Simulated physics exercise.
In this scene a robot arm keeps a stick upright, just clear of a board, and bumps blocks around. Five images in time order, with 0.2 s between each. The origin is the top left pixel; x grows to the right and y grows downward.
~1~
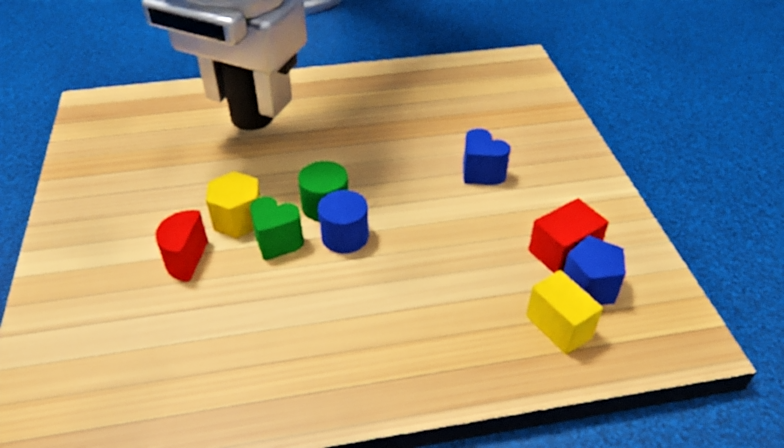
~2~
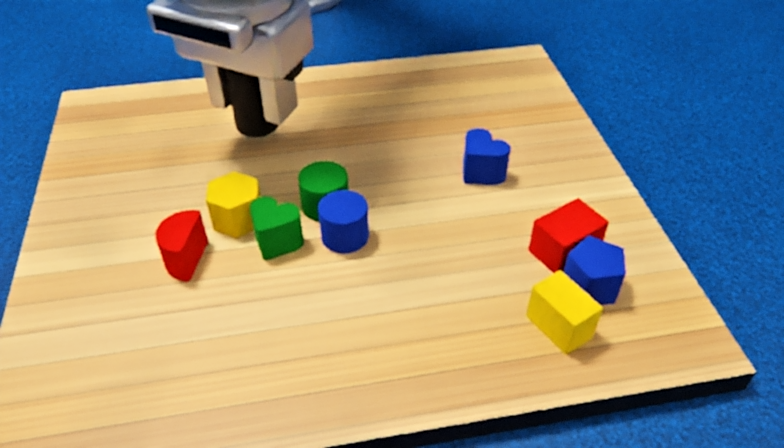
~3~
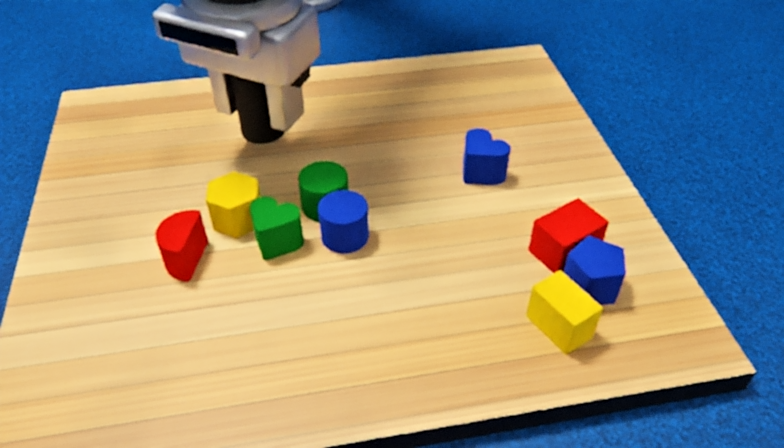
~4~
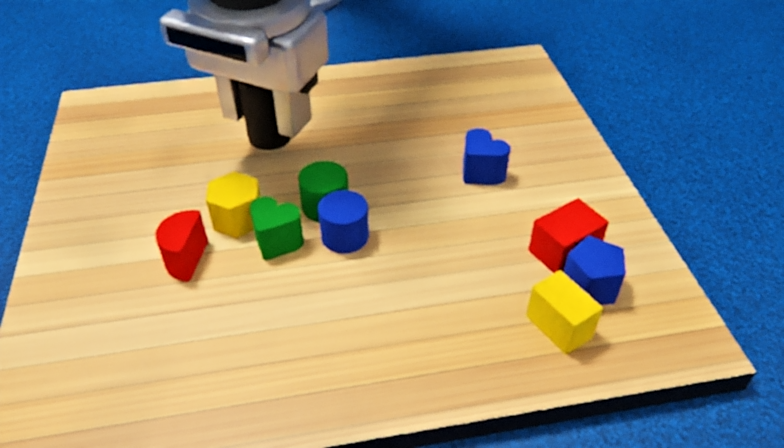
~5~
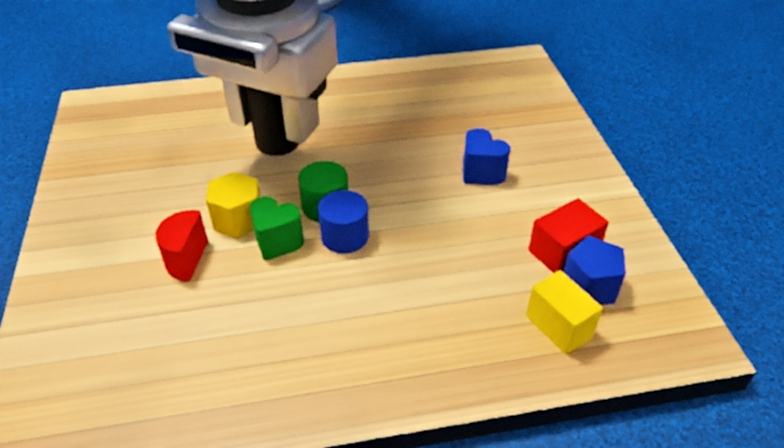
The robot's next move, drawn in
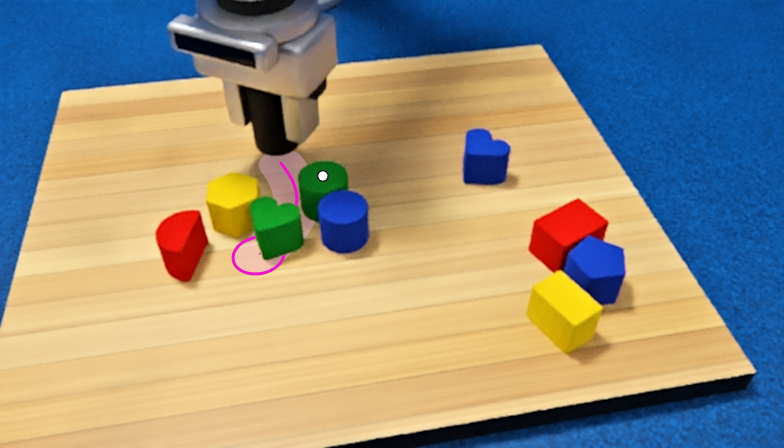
At the start, a robot arm with a dark stick holds just above a wooden board scattered with red, yellow, green and blue blocks. The arm then moves a short way right and toward the viewer, drawing nearer the green disc, while all the blocks stay still.
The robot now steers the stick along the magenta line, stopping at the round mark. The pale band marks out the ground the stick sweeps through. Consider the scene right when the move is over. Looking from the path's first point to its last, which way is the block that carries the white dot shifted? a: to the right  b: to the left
Choice b: To the left.
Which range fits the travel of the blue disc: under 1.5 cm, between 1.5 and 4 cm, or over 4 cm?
The shift is from 1.5 to 4 cm.
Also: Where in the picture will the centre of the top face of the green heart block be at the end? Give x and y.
It comes to (234, 256).
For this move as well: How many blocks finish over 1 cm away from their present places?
Answer: Three or more.
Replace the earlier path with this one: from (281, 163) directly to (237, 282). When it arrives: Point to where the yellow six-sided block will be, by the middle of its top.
I think it will end close to (188, 224).
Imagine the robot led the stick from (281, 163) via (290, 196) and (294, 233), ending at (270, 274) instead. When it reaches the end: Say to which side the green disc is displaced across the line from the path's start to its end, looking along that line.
It shifts to the left.
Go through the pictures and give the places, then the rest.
In the first frame, tip of the stick at (253, 118), middles of tops, yellow six-sided block at (232, 189), green heart block at (272, 213), green disc at (323, 176), blue disc at (343, 206).
In the second frame, stick at (258, 124), nothing pushed.
In the third frame, stick at (264, 131), nothing pushed.
In the fourth frame, stick at (270, 137), nothing pushed.
In the fifth frame, stick at (278, 142), yellow six-sided block at (232, 189), green heart block at (272, 213), green disc at (323, 176), blue disc at (343, 206).
The line goes from (281, 163) over (296, 191) and (289, 223) to (259, 255); the dot is on the green disc.
On the path given first. One third of the way, stick at (293, 170); green disc at (328, 181); blue disc at (349, 211).
Two thirds of the way, stick at (286, 202); green heart block at (267, 221); green disc at (338, 192); blue disc at (365, 221).
At the end, stick at (255, 234); yellow six-sided block at (228, 191), turned 15° clockwise; green heart block at (234, 256); green disc at (338, 192); blue disc at (365, 221).
